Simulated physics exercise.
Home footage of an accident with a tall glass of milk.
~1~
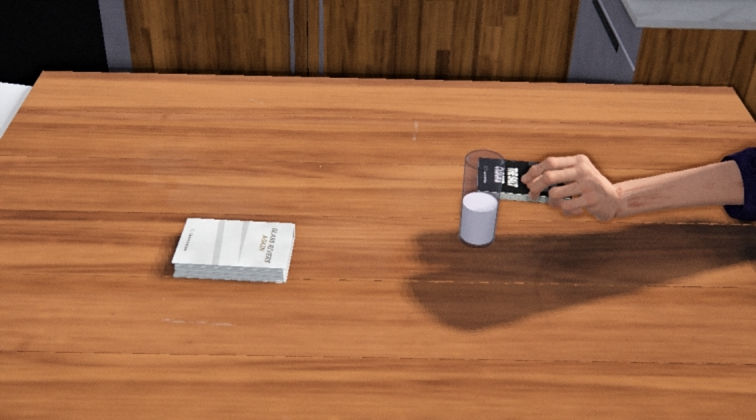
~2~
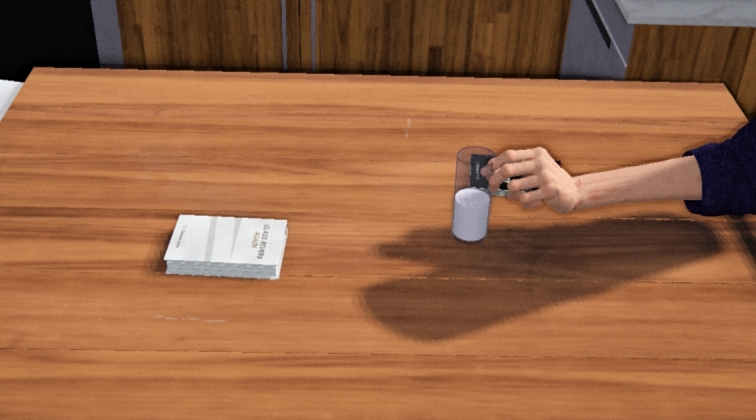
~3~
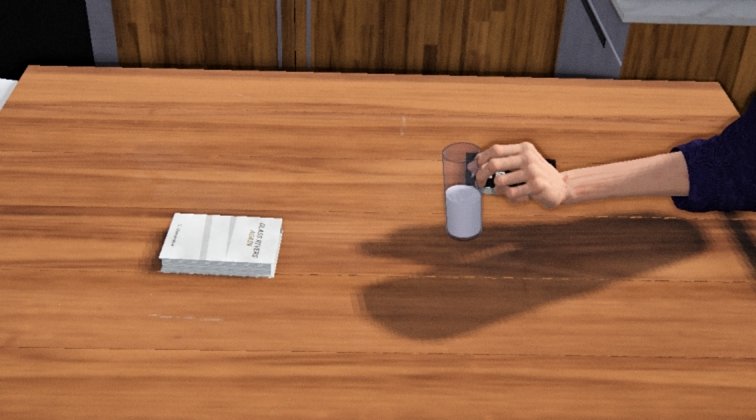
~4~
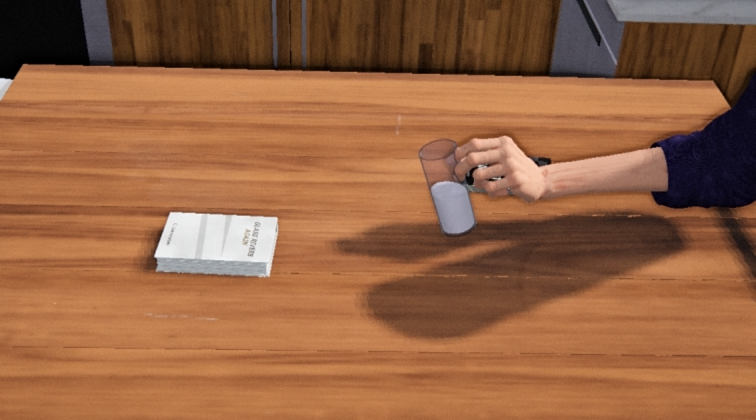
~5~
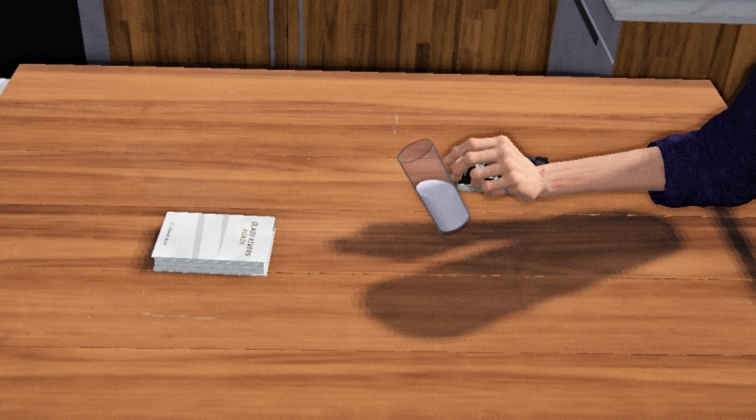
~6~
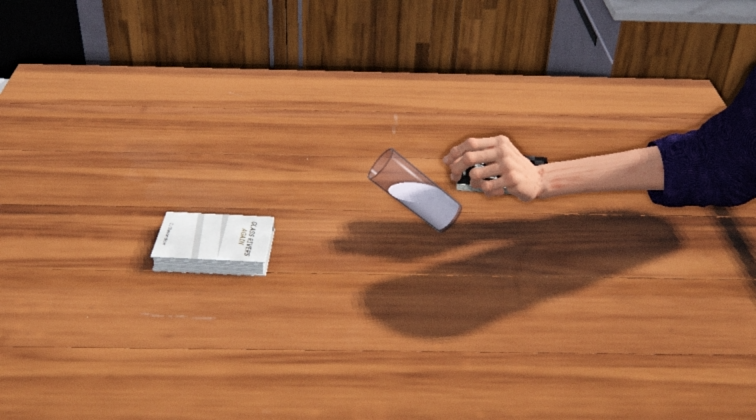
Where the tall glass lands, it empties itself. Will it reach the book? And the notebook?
The spill leaves the book wet and the notebook dry.
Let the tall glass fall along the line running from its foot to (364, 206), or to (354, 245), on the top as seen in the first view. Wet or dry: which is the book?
On the first try it avoids the spill, and on the second try it is hit by the spill.
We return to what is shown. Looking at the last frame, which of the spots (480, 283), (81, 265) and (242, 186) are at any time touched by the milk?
Point 1 avoided; point 2 avoided; point 3 met by the spill.
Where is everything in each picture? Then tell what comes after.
In the first picture, it stands upright; tall glass (481, 198) about half full; book (235, 243); notebook (524, 177).
The second picture shows pushed off balance; tall glass about half full, surface at (472, 199).
The third picture shows pushed off balance; tall glass (463, 191) about half full; notebook (511, 172).
The fourth picture shows pushed off balance; tall glass about half full, surface at (449, 192); book (218, 237).
In the fifth picture, it is falling; tall glass (435, 186) tipped 30°.
In the sixth picture, it is falling; tall glass (414, 190) tipped 50°; book (214, 236); notebook (503, 170).
Shortly, the puddle covers about as much as a plate; the book is soaking at its edge; the notebook is still dry.
Then, the puddle covers about as much as a tray; the book is soaking at its edge; the notebook is still dry.
At the finish, the puddle covers about as much as a tray; the book is soaking at its edge; the notebook is still dry.
